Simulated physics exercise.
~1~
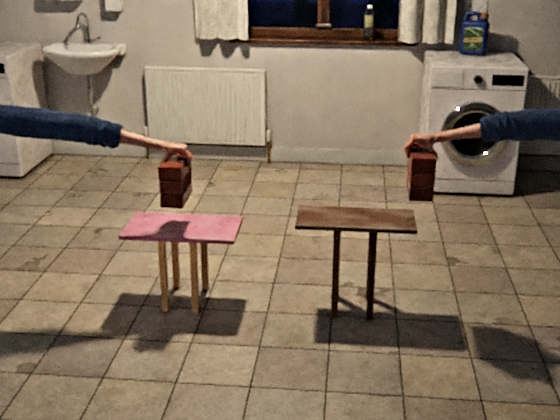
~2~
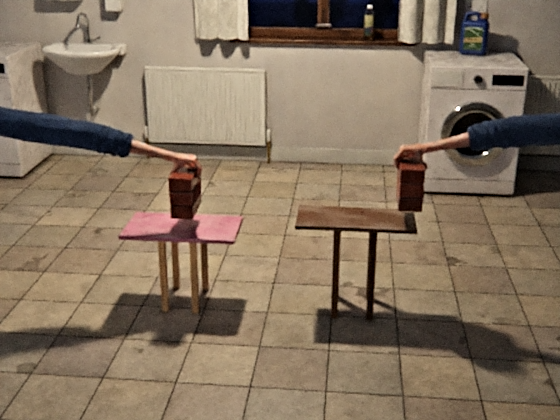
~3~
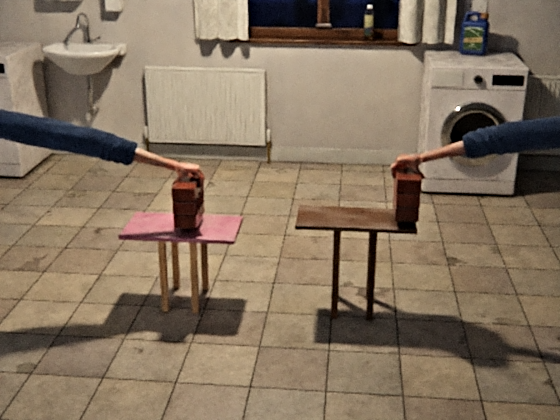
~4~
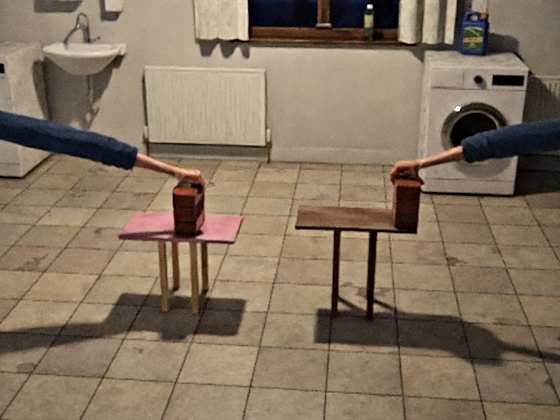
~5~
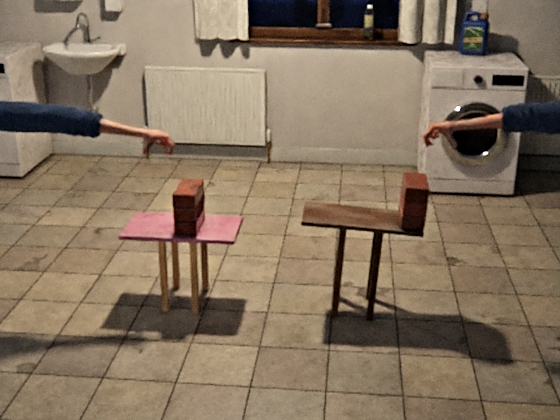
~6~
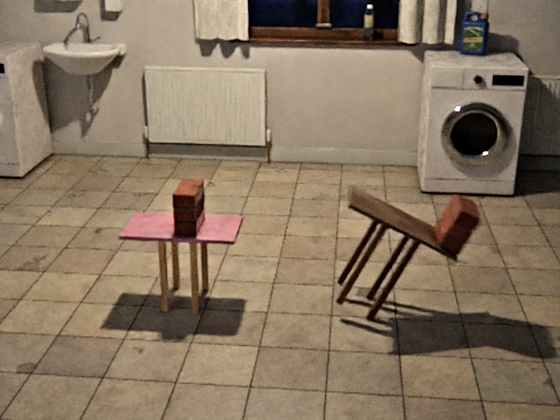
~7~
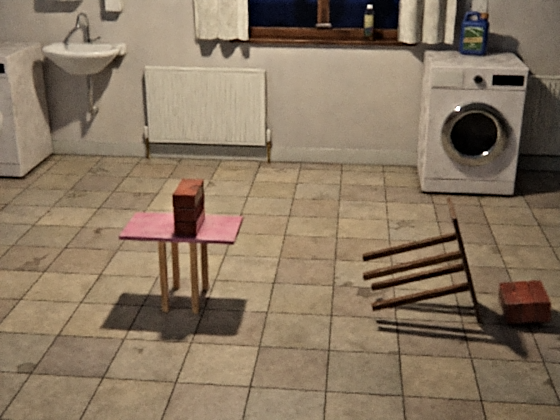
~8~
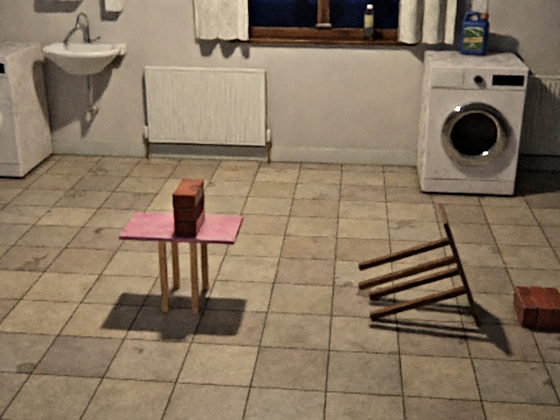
Hands set bricks on two small tables; the pink stays standing, the brown topples rightward.
